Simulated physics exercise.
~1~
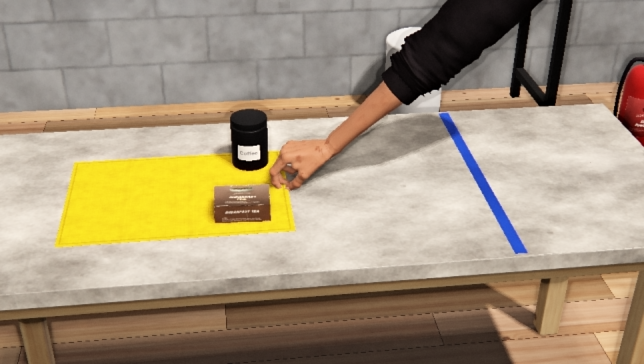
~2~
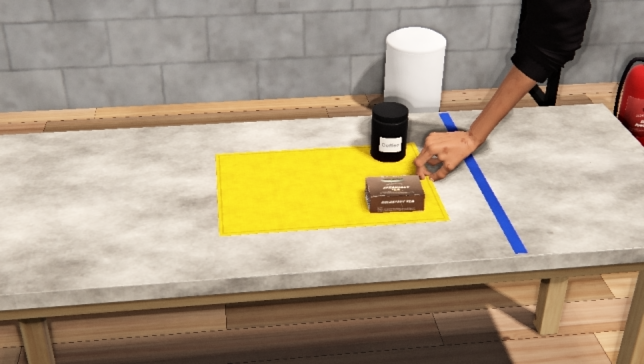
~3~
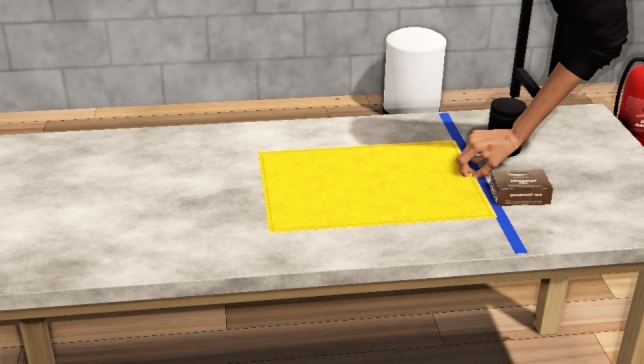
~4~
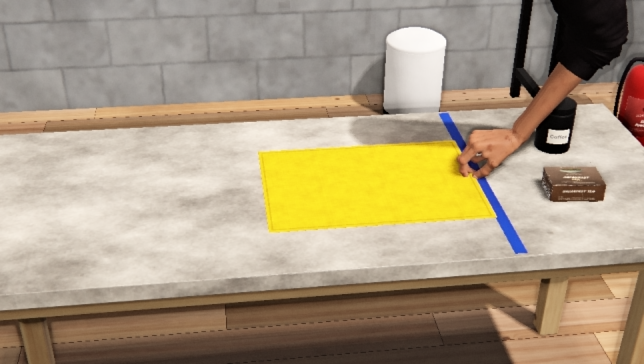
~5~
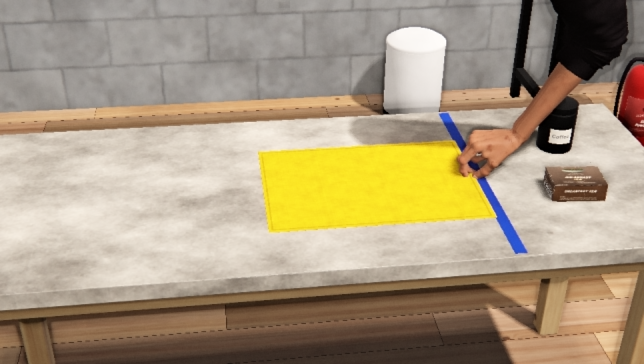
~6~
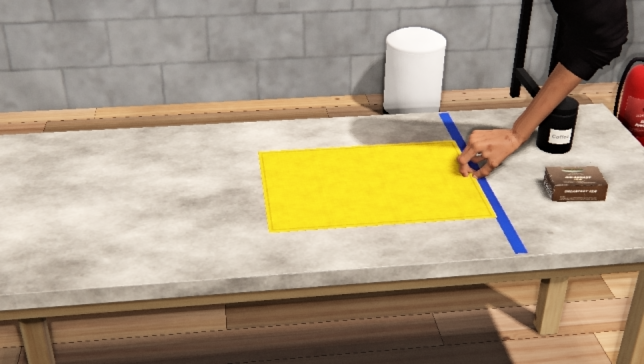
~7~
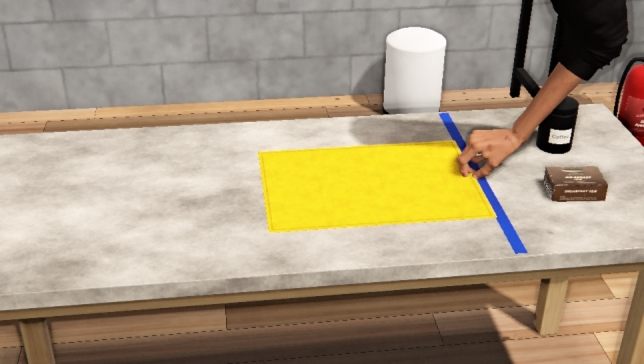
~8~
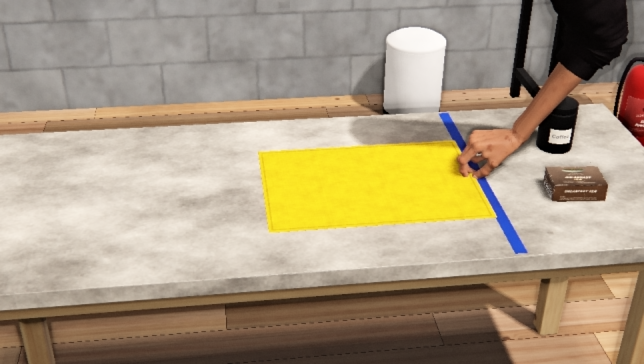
On a table, a hand pulls a yellow mat rightward, stops, and jar and packet slide off.
